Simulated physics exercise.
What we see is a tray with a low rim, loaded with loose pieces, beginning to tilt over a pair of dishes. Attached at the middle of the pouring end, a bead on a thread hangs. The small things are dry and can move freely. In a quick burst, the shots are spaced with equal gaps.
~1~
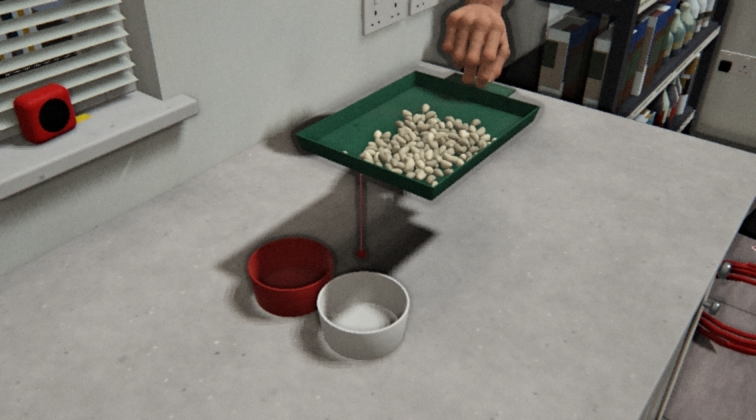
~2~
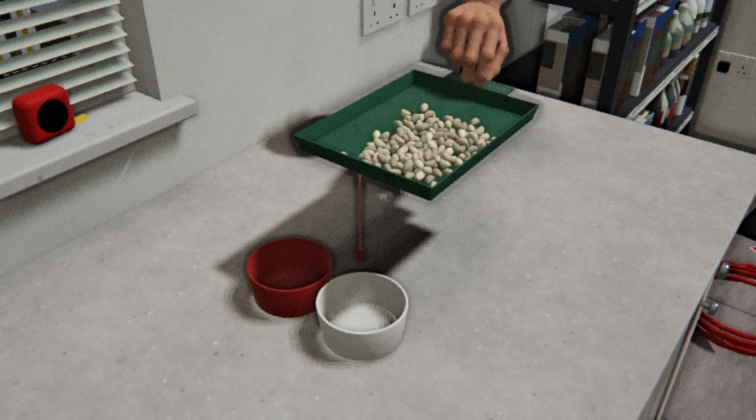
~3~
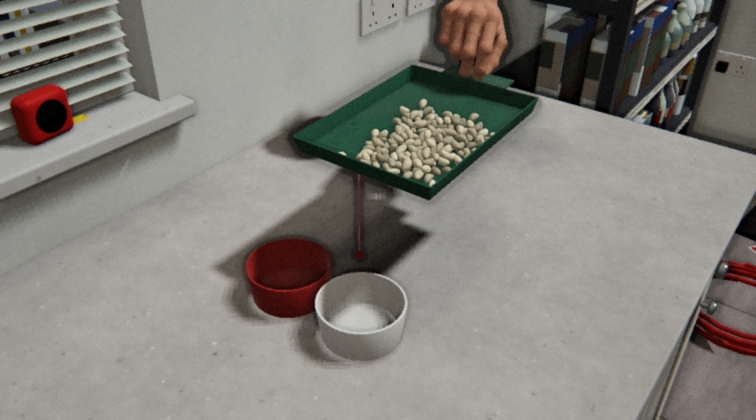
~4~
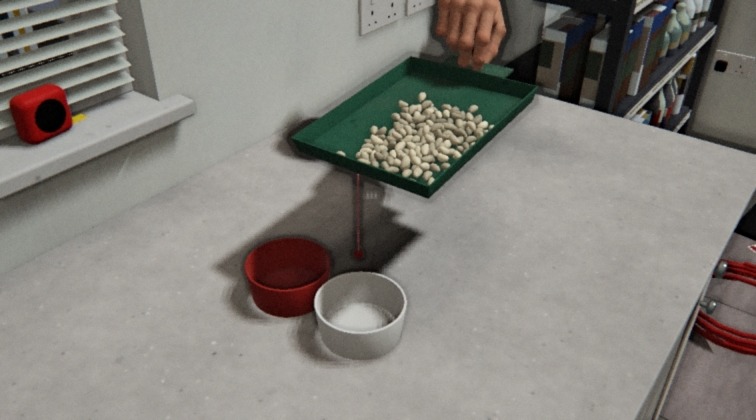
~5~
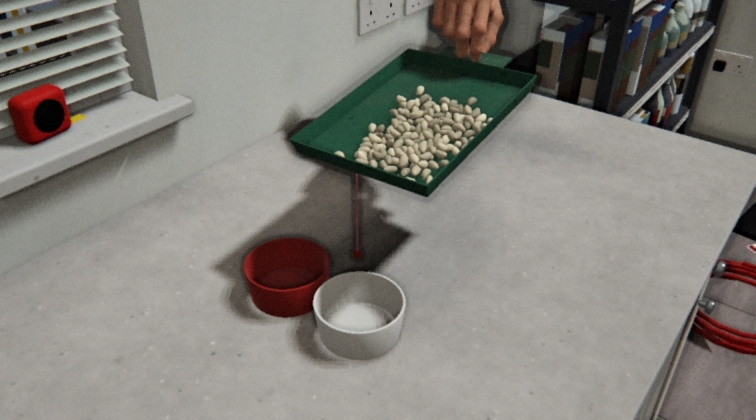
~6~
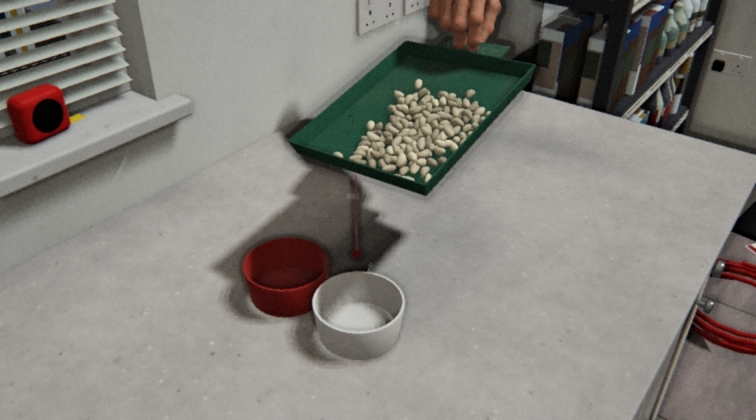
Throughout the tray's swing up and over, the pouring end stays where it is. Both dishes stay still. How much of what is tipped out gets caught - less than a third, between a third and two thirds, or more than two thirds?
The dishes end up holding the bulk, above two thirds.
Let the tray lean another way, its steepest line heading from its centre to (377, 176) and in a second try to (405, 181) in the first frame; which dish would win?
Try one: The right-side dish. Try two: The right-side dish.
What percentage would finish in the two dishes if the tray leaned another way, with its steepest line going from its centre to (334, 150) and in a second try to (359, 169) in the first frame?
First case: 70 %; second case: 80 %.
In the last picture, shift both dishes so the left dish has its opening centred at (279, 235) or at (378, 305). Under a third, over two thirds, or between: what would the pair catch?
The middle third; under a third.
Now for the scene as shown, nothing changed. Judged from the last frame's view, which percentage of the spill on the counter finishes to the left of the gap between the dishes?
70 %, roughly.
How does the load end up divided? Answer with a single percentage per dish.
Left dish: Around 60 in a hundred; right dish: Around 30 in a hundred.
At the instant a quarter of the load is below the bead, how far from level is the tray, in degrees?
It is at around 100 degrees by then.
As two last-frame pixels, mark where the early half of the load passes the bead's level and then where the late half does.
The early half goes through (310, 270), the late half through (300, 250).
Soon, tray tipped steeply; nearly all on the tray; a stray few in the air.
A while on, tray tipped right over; about two thirds on the tray; a small part in the right dish; a small part in the left dish; a stray few outside both; about a quarter in the air.
Towards the end, tray tipped past a quarter turn; about a quarter in the right dish; about two thirds in the left dish; a small part outside both.
Finally, tray tipped past a quarter turn; about a quarter in the right dish; about two thirds in the left dish; a small part outside both.
